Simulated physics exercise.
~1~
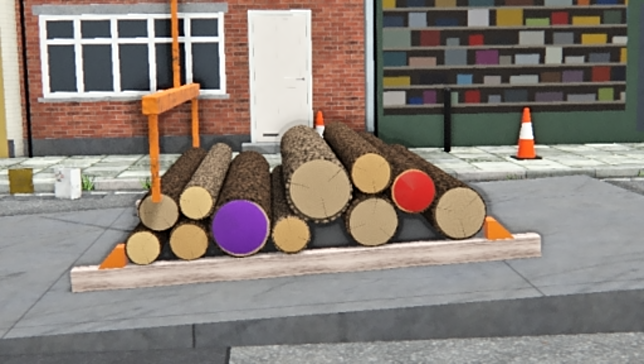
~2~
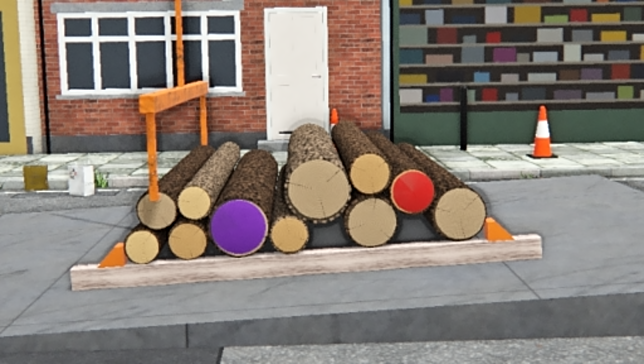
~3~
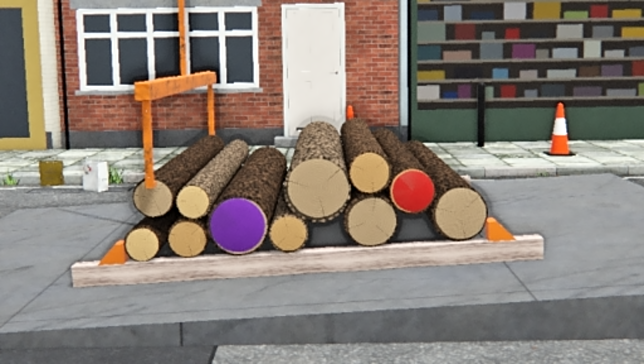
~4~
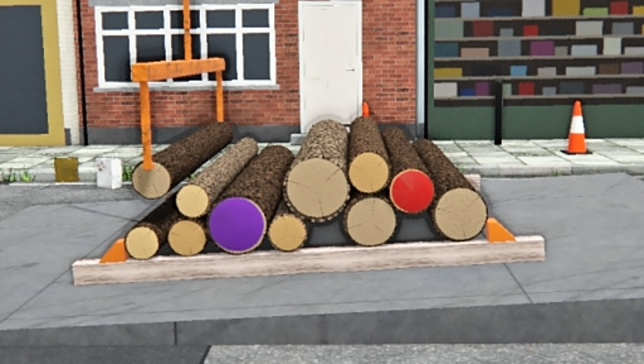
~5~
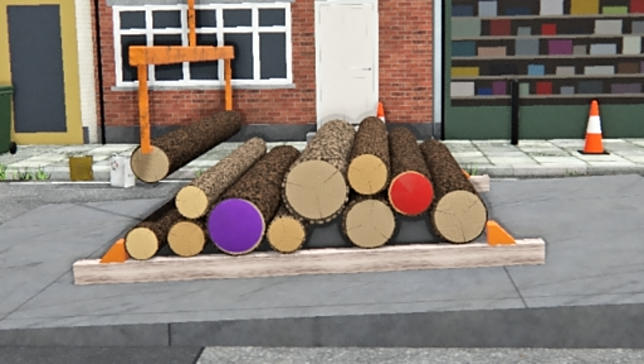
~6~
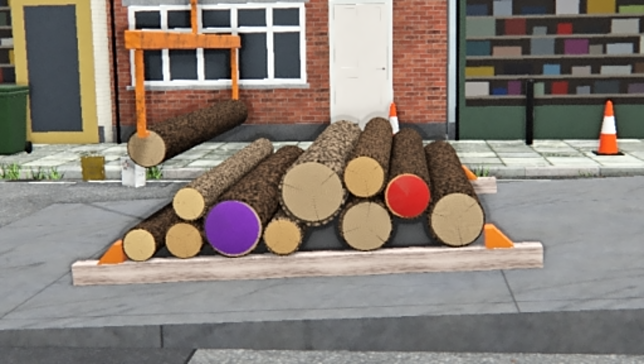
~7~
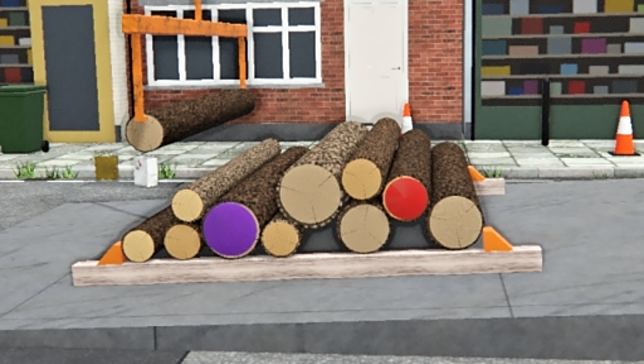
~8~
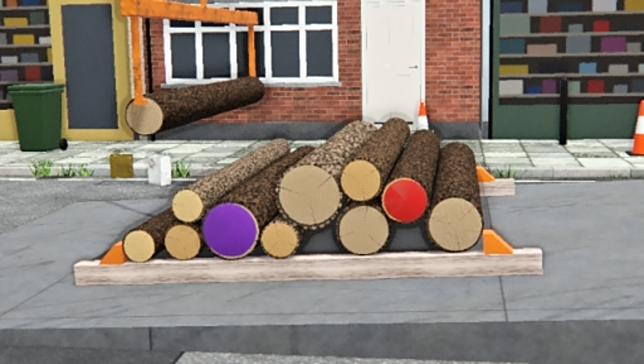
Orange lifting beam raising one log clear of a stack on a street, the purple-ended and red-ended logs staying in place.
